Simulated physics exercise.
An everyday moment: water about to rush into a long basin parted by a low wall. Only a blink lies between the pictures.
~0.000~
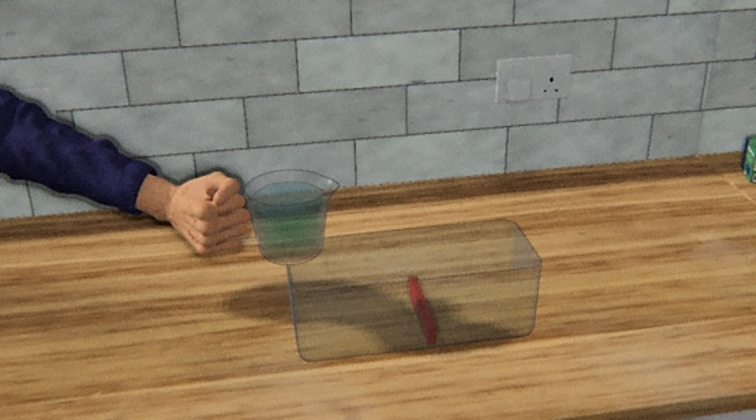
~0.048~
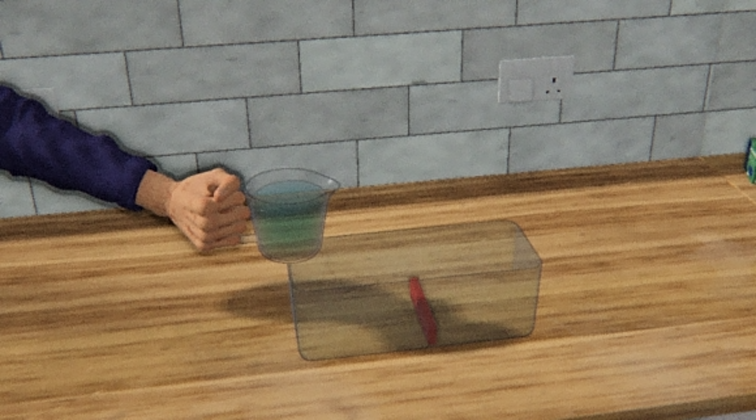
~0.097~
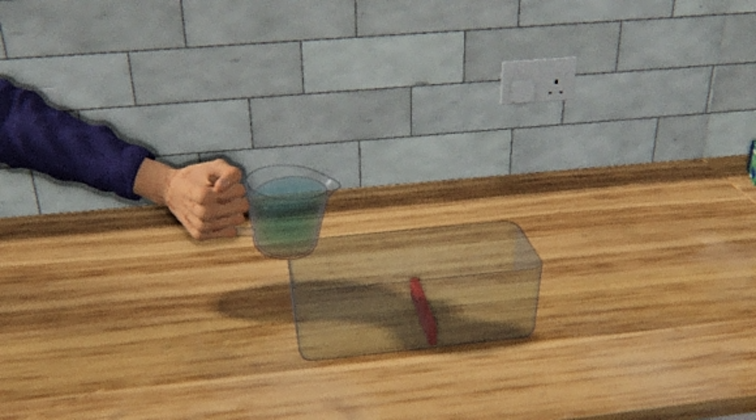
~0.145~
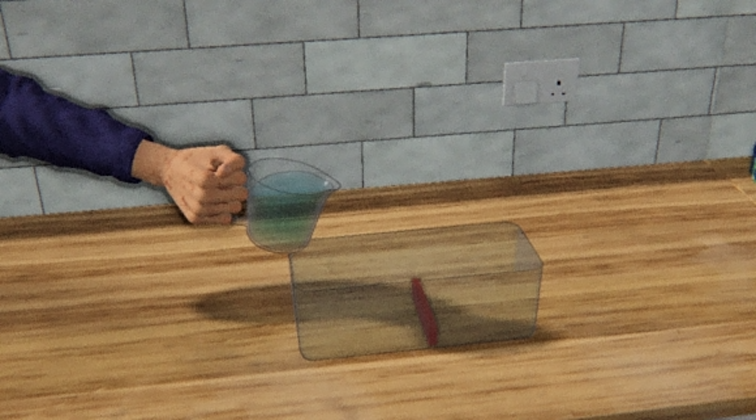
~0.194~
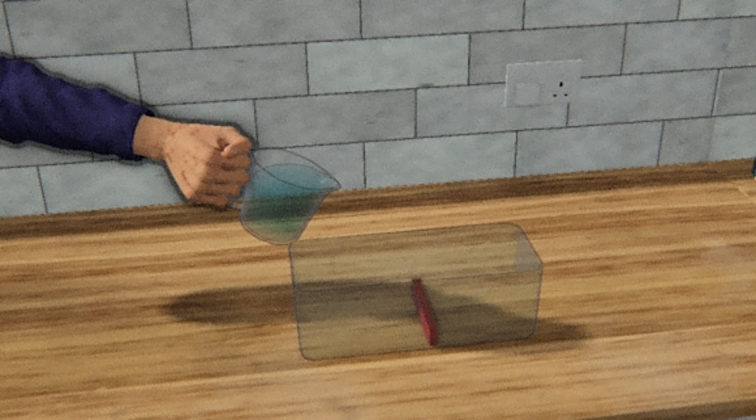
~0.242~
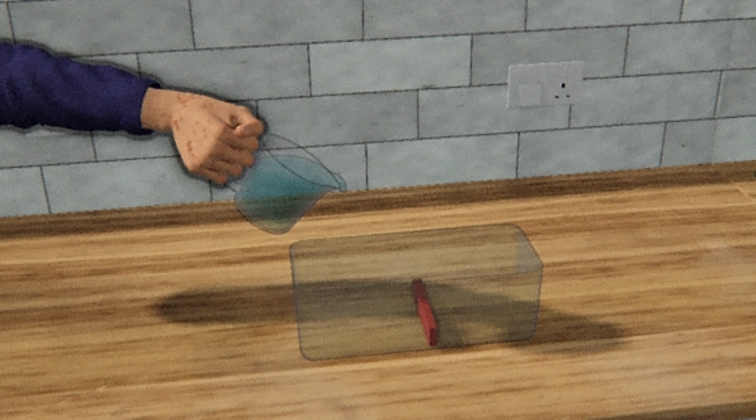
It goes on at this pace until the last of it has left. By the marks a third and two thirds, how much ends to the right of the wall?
It comes to between a third and two thirds.
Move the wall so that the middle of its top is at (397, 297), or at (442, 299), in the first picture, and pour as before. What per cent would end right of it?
Roughly 80 per cent, and 10 per cent.
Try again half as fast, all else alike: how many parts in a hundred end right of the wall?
It comes to 25 per cent or so.
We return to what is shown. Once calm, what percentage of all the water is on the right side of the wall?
Close to 50 per cent.
A moment on, the measuring jug is tipped right over and 44 per cent is still to pour, 11 is left of the wall and 0 right of it.
Next, the measuring jug is tipped right over and 1 per cent is still to pour, 31 is left of the wall and 52 right of it.
Then the measuring jug is tipped right over and 0 per cent is still to pour, 40 is left of the wall and 50 right of it.
Later the measuring jug is tipped right over and 0 per cent is still to pour, 47 is left of the wall and 49 right of it.
Finally, 47 per cent lies left of the wall, 49 right of it and 4 outside.
